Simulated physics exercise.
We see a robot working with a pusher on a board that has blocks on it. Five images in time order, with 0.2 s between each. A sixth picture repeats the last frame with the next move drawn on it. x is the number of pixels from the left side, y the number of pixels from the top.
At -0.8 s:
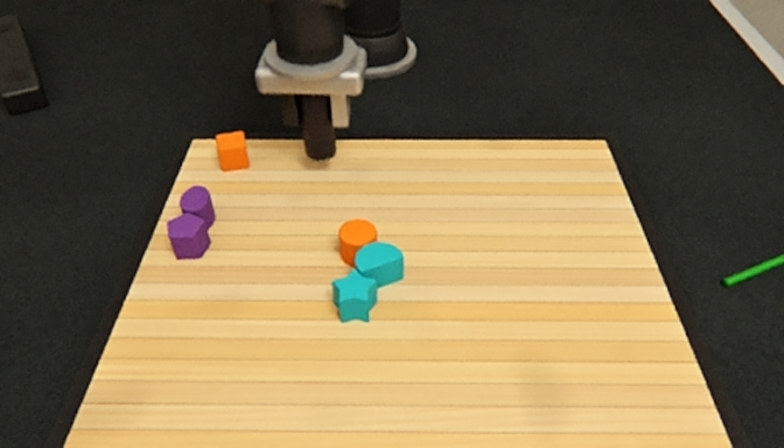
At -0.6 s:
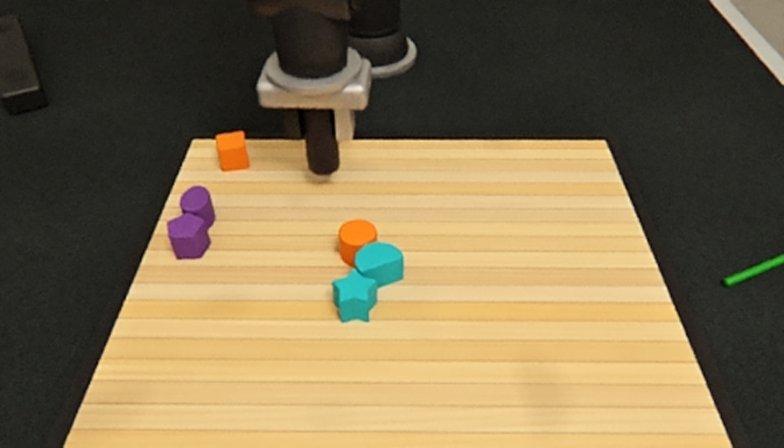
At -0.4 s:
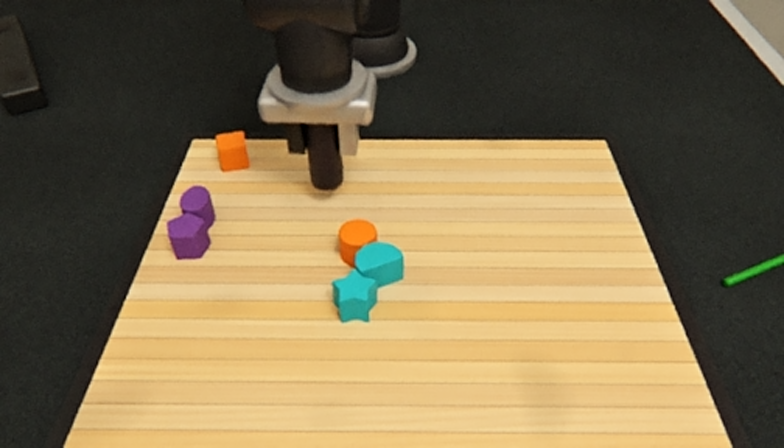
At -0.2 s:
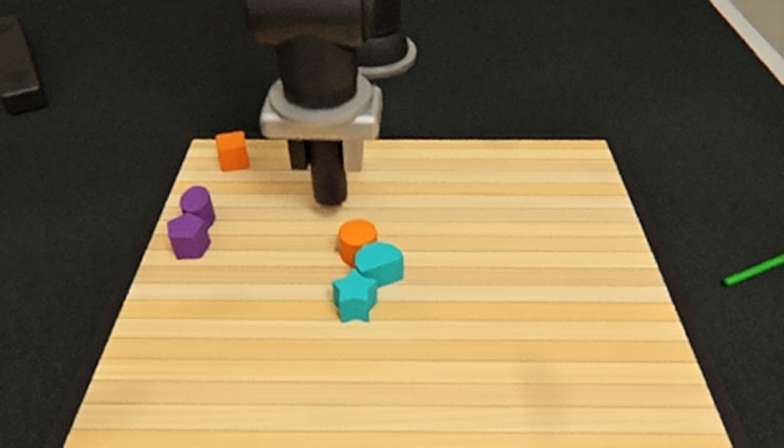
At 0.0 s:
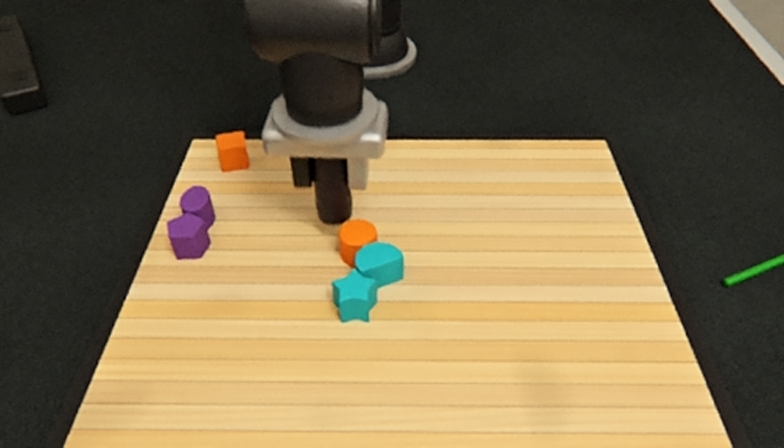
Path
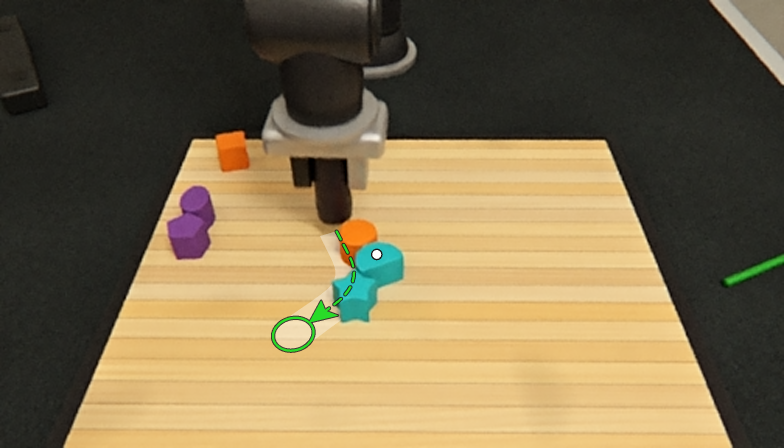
The clip shows a robot arm moving its dark pusher forward over a wooden board, from the back edge to near an orange cylinder beside turquoise half-round and star blocks, while these and the purple and orange blocks at left stay still.
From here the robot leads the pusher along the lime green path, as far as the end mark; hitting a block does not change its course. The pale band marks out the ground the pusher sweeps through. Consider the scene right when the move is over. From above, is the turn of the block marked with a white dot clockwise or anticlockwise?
Looking from above, the answer is clockwise.
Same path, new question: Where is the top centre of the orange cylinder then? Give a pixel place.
I'd say the orange cylinder ends with its top centre at (390, 261).
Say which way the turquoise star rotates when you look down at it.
It swings round anticlockwise.
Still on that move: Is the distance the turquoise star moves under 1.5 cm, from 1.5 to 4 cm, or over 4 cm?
Result: 1.5-4 cm.
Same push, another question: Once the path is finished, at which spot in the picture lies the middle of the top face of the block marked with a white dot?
Located at (422, 283).
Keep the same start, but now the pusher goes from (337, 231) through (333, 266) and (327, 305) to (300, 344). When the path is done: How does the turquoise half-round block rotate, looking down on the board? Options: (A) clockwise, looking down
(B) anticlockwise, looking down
Option A.
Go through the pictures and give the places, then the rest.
In the first frame, pusher's lower end (321, 153); turquoise star (354, 285); orange cylinder (358, 231); turquoise half-round block (377, 254).
In the second frame, pusher (324, 167); blocks still.
In the third frame, pusher (328, 181); blocks still.
In the fourth frame, pusher (331, 198); blocks still.
In the fifth frame, pusher (335, 215); turquoise star (354, 285); orange cylinder (358, 231); turquoise half-round block (377, 254).
Drawn move, from (337, 231) through (353, 265) and (337, 302) to (293, 334); the dot is on the turquoise half-round block.
On the path given first. One third of the way, pusher (352, 248); orange cylinder (386, 254); turquoise half-round block (410, 278), turned 40° clockwise.
Two thirds of the way, pusher (335, 286); turquoise star (354, 302); orange cylinder (390, 261); turquoise half-round block (422, 283), turned 55° clockwise.
At the end, pusher (290, 317); turquoise star (351, 306), turned 20° anticlockwise; orange cylinder (390, 261); turquoise half-round block (422, 283), turned 55° clockwise.
